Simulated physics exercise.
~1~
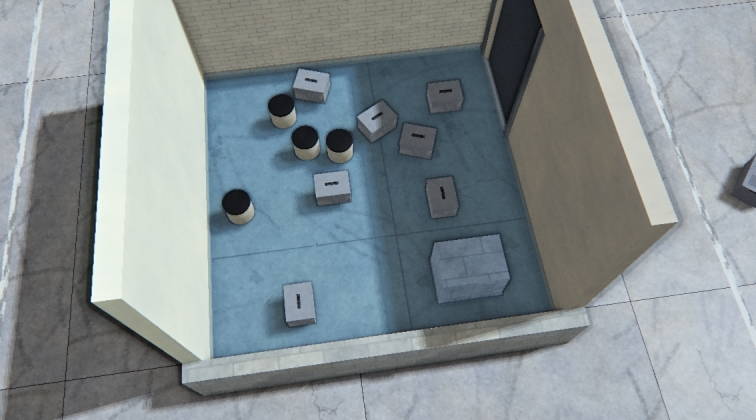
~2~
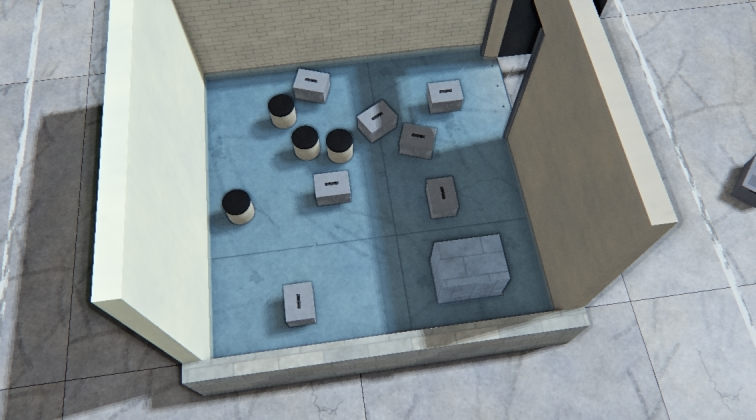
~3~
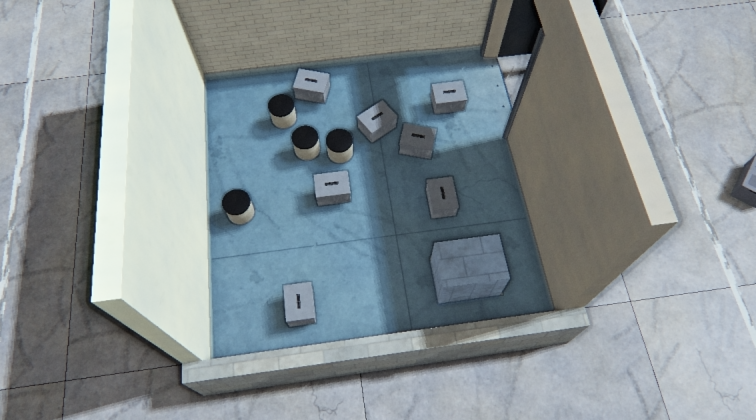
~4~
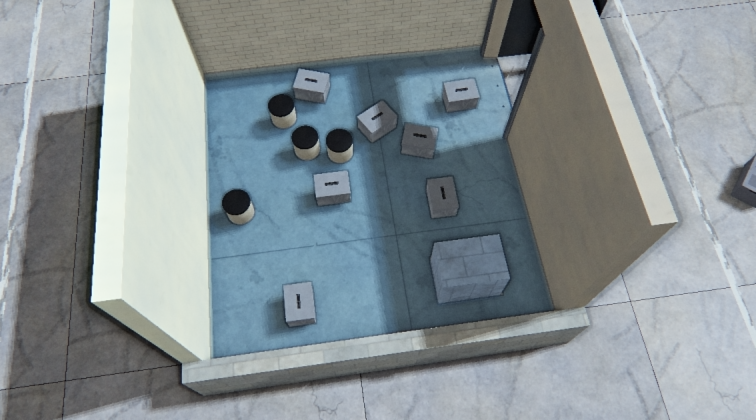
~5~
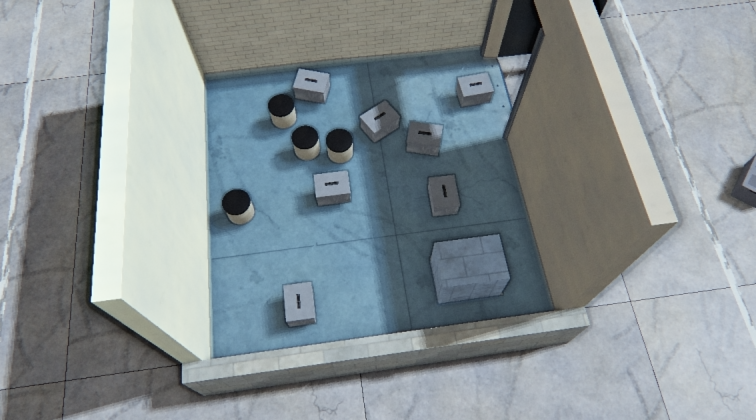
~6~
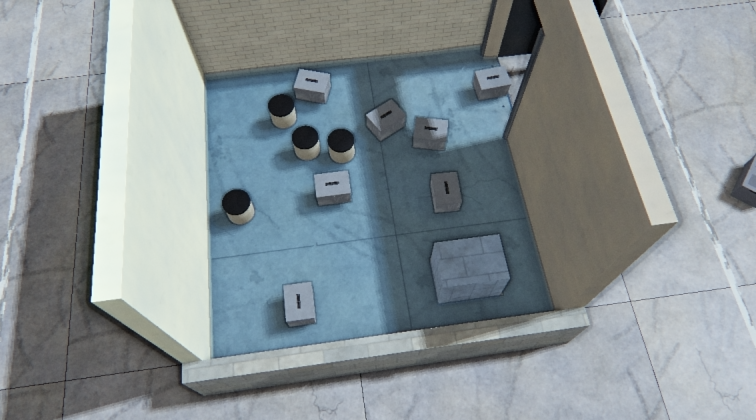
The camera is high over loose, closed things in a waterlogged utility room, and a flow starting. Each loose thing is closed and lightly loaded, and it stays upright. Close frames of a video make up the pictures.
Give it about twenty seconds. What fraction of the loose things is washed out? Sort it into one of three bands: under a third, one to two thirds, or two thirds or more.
It falls in the top band, two thirds or more.
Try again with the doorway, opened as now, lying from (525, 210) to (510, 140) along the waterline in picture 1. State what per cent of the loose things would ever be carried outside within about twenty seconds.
Close to 50 percent.
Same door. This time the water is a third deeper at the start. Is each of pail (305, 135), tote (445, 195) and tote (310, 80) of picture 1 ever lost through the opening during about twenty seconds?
Item by item: Exits, exits and exits.
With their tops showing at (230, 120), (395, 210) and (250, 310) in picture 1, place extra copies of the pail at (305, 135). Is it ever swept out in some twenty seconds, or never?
Copy one never leaves, copy two leaves the room, copy three never leaves.
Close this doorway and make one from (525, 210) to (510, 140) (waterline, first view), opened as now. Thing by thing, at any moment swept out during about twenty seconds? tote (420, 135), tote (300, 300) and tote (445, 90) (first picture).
In the order given: Escapes, remains, escapes.
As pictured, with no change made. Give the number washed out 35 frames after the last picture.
Count: 8.
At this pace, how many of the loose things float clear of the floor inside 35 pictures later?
Count: 3.
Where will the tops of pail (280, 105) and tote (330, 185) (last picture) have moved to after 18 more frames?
My guess is close to (348, 84), then close to (403, 133).
A moment on, 1 of 11 are out; 10 afloat.
Next, 4 of 11 are out; 7 afloat.
Later, 8 of 11 are out; 3 afloat.
In the end, 9 of 11 are out; 2 afloat.
